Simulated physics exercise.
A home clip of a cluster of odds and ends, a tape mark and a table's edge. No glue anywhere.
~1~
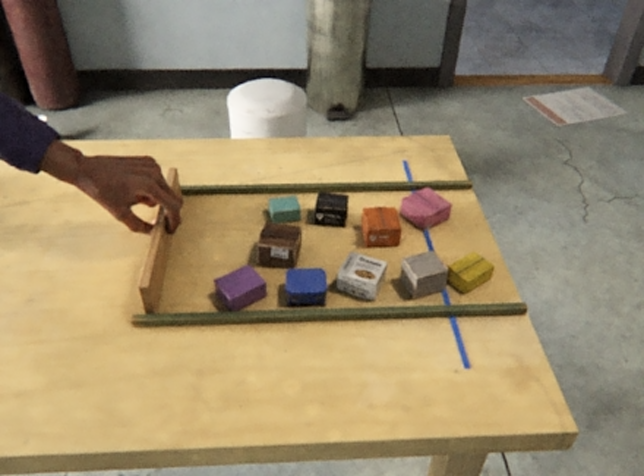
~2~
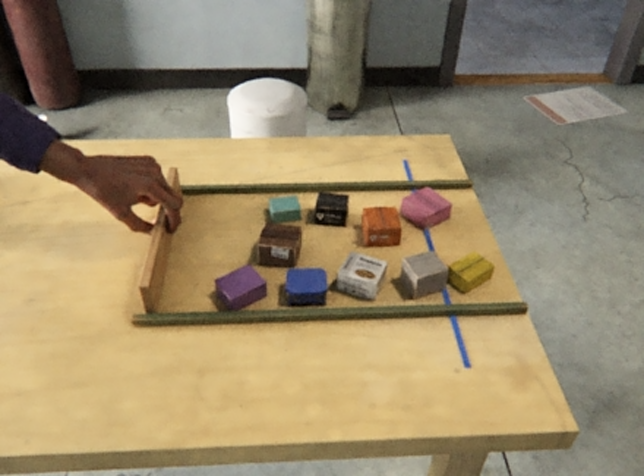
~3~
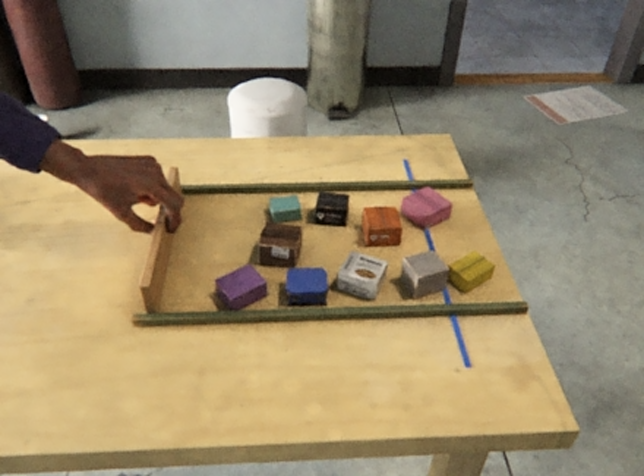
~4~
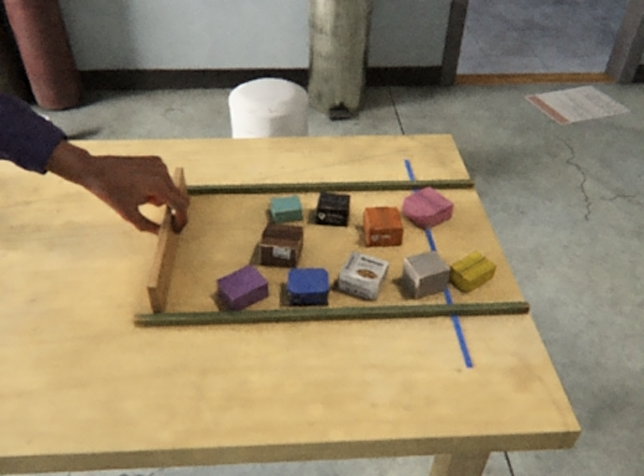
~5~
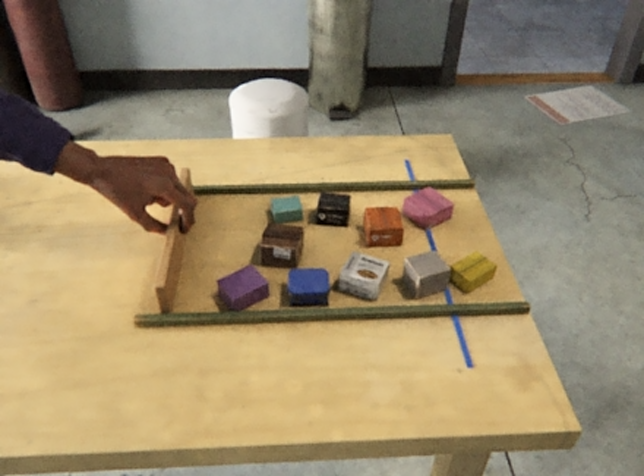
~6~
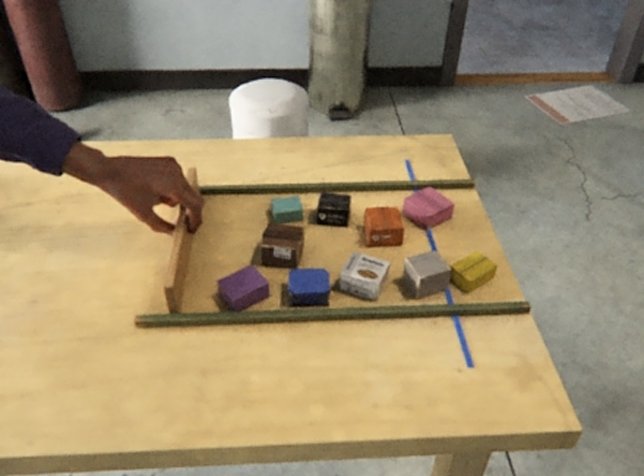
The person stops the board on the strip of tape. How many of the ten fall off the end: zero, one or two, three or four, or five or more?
As it turns out, the number that fall off is three or four.
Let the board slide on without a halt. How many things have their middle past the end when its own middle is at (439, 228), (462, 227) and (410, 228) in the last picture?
Place by place, 4, 7 and 2.
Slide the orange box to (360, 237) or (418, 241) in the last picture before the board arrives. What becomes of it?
Place by place, it remains up; is kept.
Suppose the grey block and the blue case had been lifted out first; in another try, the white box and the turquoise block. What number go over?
It would be 1 and 2.
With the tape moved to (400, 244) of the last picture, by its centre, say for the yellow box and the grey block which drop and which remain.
The yellow box drops off; the grey block falls.
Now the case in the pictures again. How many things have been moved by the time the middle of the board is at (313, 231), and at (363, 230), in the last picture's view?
By then 8, and 10.
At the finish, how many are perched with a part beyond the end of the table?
Overhanging: 2.
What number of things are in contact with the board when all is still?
That makes 3.
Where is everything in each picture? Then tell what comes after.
The first frame shows yellow box (470, 272); pink box (426, 209); grey block (423, 275); board (163, 235); tape (430, 244).
The second frame shows pink box (426, 208); blue case (306, 287).
The third frame shows grey block (424, 274); board (164, 234).
The fourth frame shows yellow box (472, 271); purple block (243, 288).
The fifth frame shows pink box (428, 208); brown box (282, 245).
The sixth frame shows yellow box (472, 271); pink box (428, 208); grey block (426, 274); board (184, 235); tape (432, 243).
Early on, none off yet; yellow box at rest near (472, 271); pink box at rest near (428, 208); grey block at rest near (426, 274).
A while later, none off yet; yellow box travelled about its own width near (510, 269); pink box at rest near (428, 208); grey block travelled about its own width near (475, 268).
Further along, one off so far; yellow box down on the floor; pink box travelled about its own width near (473, 210); grey block leaning well over near (534, 274).
Finally, the number that fall off is three or four; lost, white box, grey block, pink box and yellow box.
